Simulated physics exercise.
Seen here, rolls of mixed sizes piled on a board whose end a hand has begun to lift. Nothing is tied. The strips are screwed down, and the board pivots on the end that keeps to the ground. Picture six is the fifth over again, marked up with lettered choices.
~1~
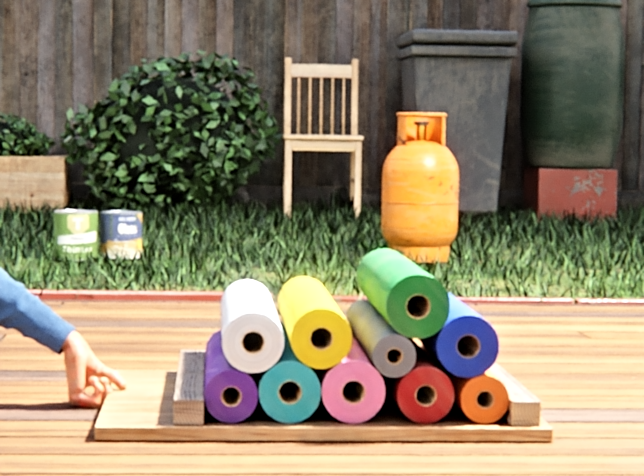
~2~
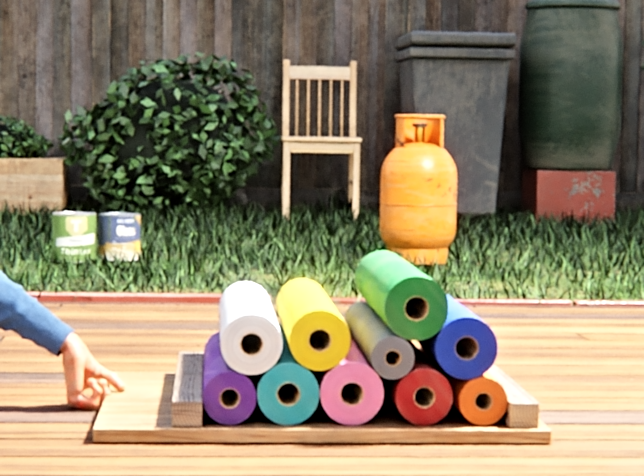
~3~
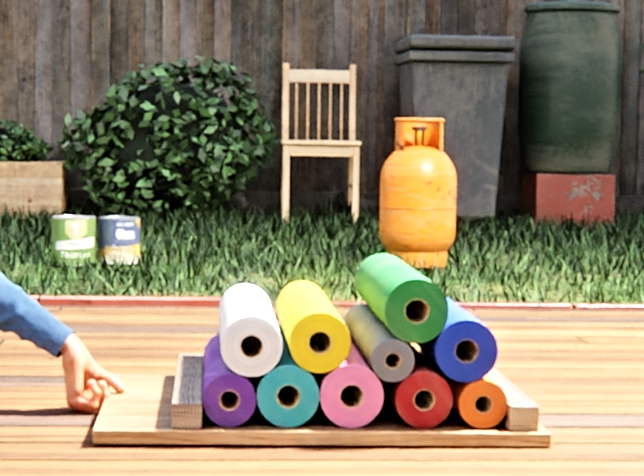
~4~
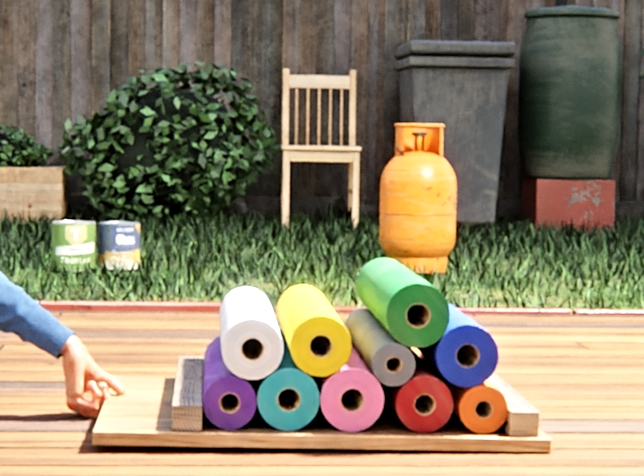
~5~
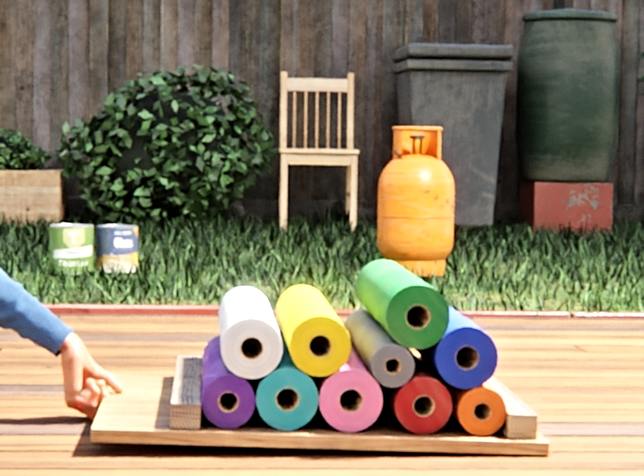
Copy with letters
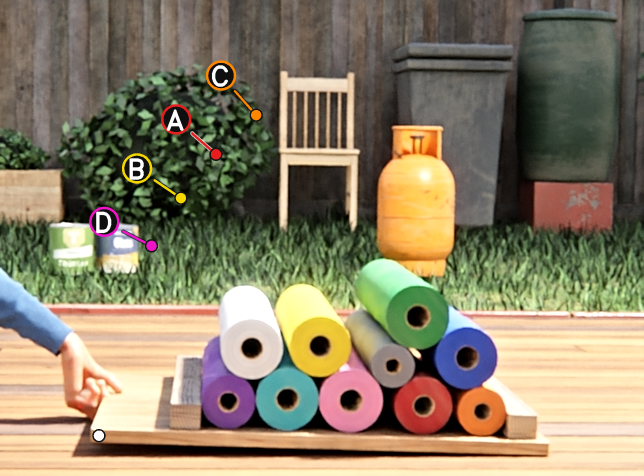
At first, a hand at the left touches the end of a flat board on a wooden deck, where colourful rolls are stacked between two strips. The hand then raises that end very slightly, giving the board a faint tilt down to the right, while the rolls keep their places in the pile.
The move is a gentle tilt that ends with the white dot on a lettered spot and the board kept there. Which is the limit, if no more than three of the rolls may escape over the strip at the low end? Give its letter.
It can be raised to D.
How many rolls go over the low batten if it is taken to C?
The count is five.
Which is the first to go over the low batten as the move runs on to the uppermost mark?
The blue one.
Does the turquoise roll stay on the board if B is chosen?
Yes.
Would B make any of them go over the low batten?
At B: Yes.
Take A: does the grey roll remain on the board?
No.
On the marked copy, A at (216, 155); B at (181, 198); C at (256, 115); D at (151, 246); the white dot at (99, 435).
With D. Early on, board at 16°.
Further on, board at 27°.
At the end, board at 27°, three over the low batten (blue, grey, green).
As for the rest, A five over the low batten; B four over the low batten (blue, grey, green, yellow); C five over the low batten.
